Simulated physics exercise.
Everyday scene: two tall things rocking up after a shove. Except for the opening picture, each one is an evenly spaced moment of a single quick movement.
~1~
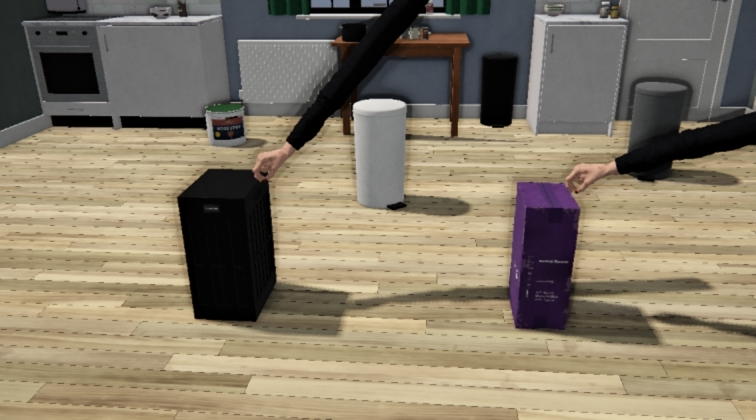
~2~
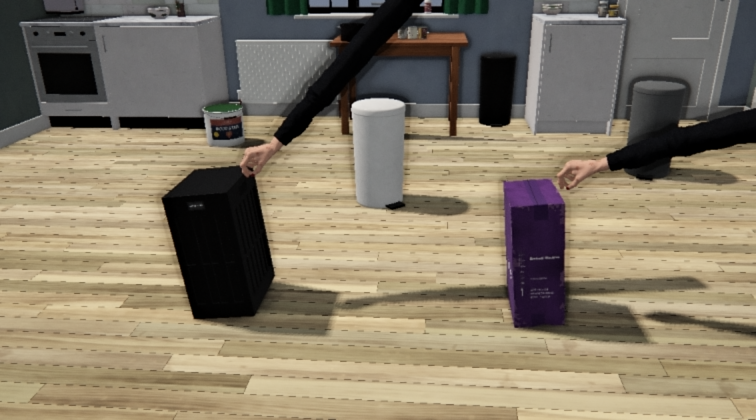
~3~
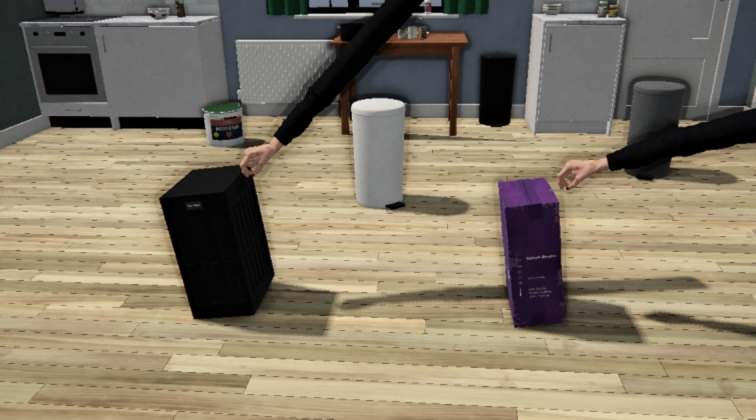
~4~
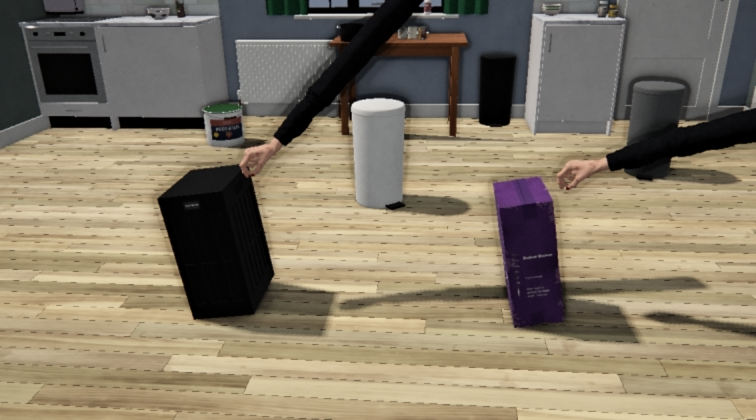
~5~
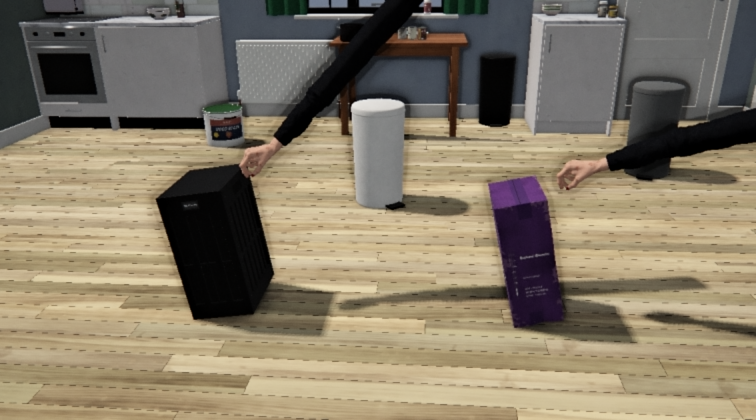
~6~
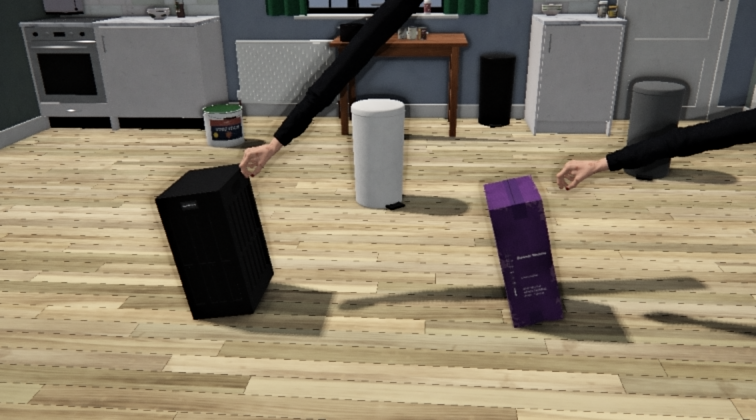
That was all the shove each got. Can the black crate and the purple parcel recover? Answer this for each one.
As I see it, the black crate won't go down; the purple parcel won't stay up.
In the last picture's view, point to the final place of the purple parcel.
It ends up around (444, 287).
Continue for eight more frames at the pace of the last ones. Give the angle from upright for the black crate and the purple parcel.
At that point the first is 4° off upright and the second 30°.
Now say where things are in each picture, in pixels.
The first picture shows black crate (232, 243) upright; purple parcel (541, 255) upright.
The second picture shows black crate (224, 241) 6° off upright; purple parcel (533, 252) 6° off upright.
The third picture shows black crate (222, 240) 7° off upright; purple parcel (531, 252) 8° off upright.
The fourth picture shows black crate (221, 240) 8° off upright; purple parcel (528, 251) 10° off upright.
The fifth picture shows black crate (221, 240) 8° off upright; purple parcel (525, 251) 12° off upright.
The sixth picture shows black crate (220, 240) 9° off upright; purple parcel (523, 251) 14° off upright.
Then, 0.18 s on from there, black crate 3° off upright near (226, 242); purple parcel 31° off upright near (502, 250).
Then, 0.34 s on from there, black crate 4° off upright near (234, 242); purple parcel 54° off upright near (476, 259).
Then, 0.46 s on from there, black crate upright near (229, 243); purple parcel on its side near (450, 281).
In the end, the black crate rocks back upright, near (230, 244); the purple parcel falls over, near (444, 287).
